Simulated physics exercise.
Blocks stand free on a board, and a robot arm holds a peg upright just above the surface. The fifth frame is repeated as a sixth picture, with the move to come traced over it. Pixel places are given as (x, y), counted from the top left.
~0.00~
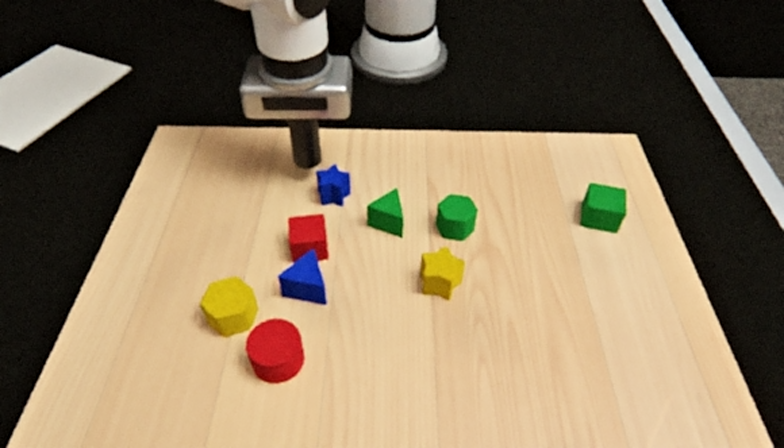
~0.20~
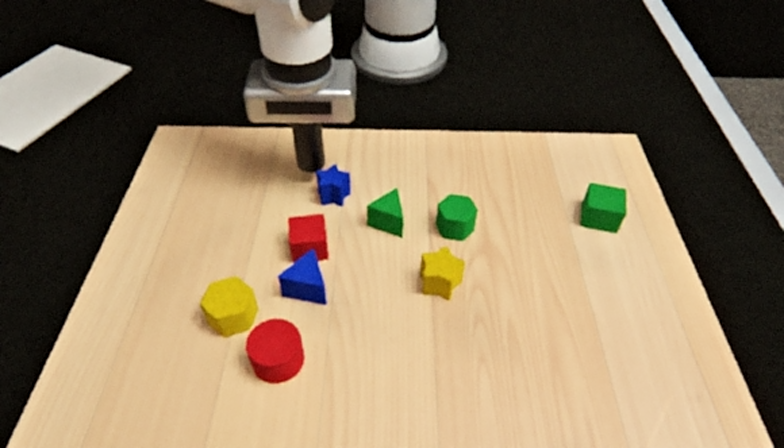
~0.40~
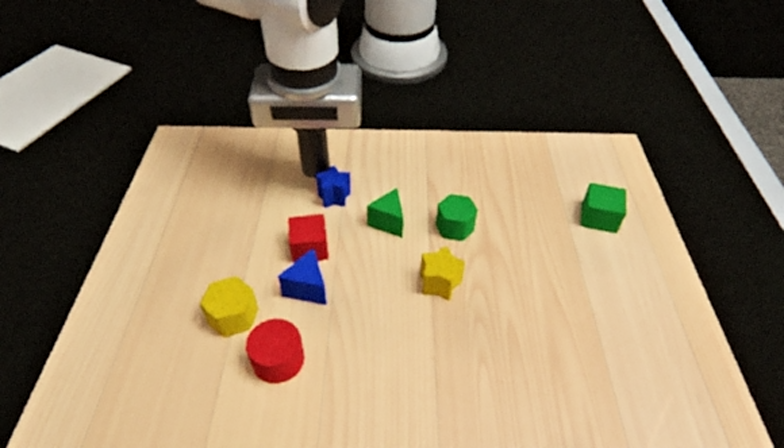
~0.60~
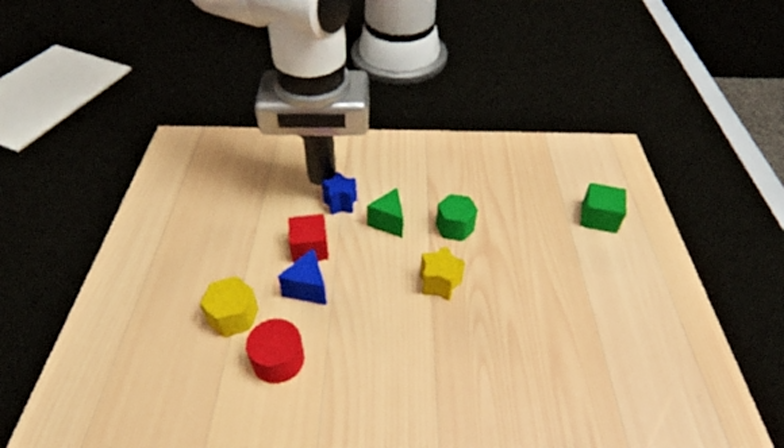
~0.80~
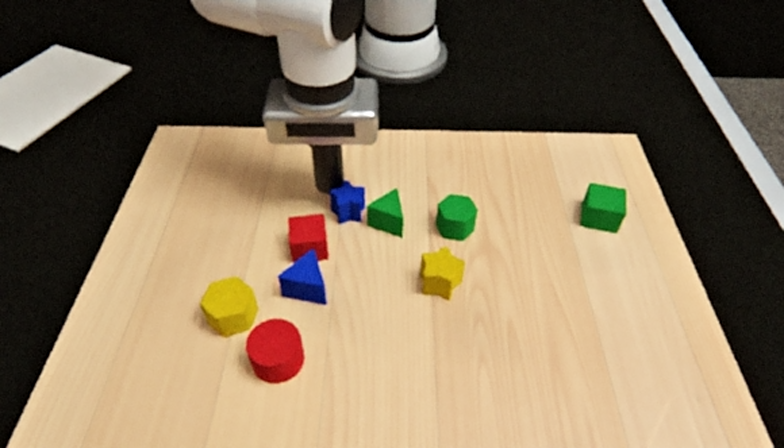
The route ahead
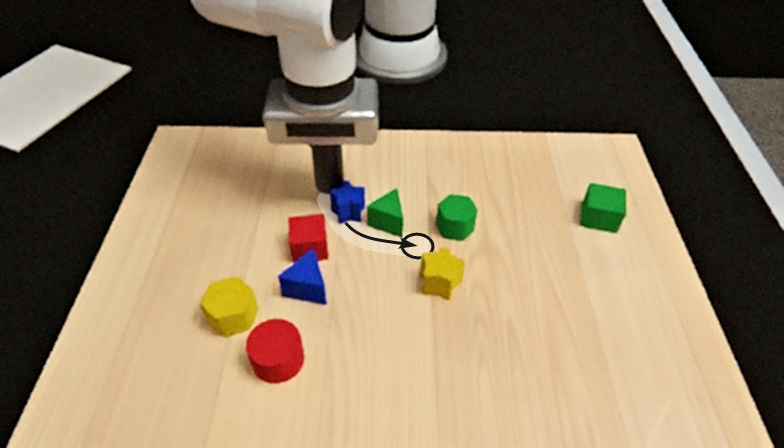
On a wooden board, a robot arm's peg moving down and right, nudging a blue star-shaped block slightly toward a green triangle.
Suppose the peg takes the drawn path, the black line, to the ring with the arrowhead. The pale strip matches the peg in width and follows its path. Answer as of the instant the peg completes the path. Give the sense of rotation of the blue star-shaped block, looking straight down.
Clockwise rotation.
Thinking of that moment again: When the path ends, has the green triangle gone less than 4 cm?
I believe not.
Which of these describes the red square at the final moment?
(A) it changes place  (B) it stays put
I'll go with B - it stays put.
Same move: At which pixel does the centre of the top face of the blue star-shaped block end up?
My prediction: (416, 248).
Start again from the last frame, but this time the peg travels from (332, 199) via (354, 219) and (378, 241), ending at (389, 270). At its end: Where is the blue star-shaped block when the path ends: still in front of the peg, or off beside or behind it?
I expect it to be in front.
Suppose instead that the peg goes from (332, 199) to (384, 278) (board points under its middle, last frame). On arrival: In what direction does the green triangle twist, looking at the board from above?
It twists against the clock when seen from above.
Drawn move, from (332, 199) through (346, 224) and (378, 240) to (417, 246).
On the path given first. One third of the way, peg (346, 210); blue star-shaped block (366, 218); green triangle (397, 209), turned 40° anticlockwise.
Two thirds of the way, peg (378, 226); blue star-shaped block (395, 238); green triangle (411, 216), turned 90° anticlockwise.
At the end, peg (418, 232); red square still; blue star-shaped block (416, 248), turned 50° clockwise; green triangle (440, 210), turned 115° anticlockwise; yellow star-shaped block (444, 266); green hexagon (472, 202), turned 35° clockwise.
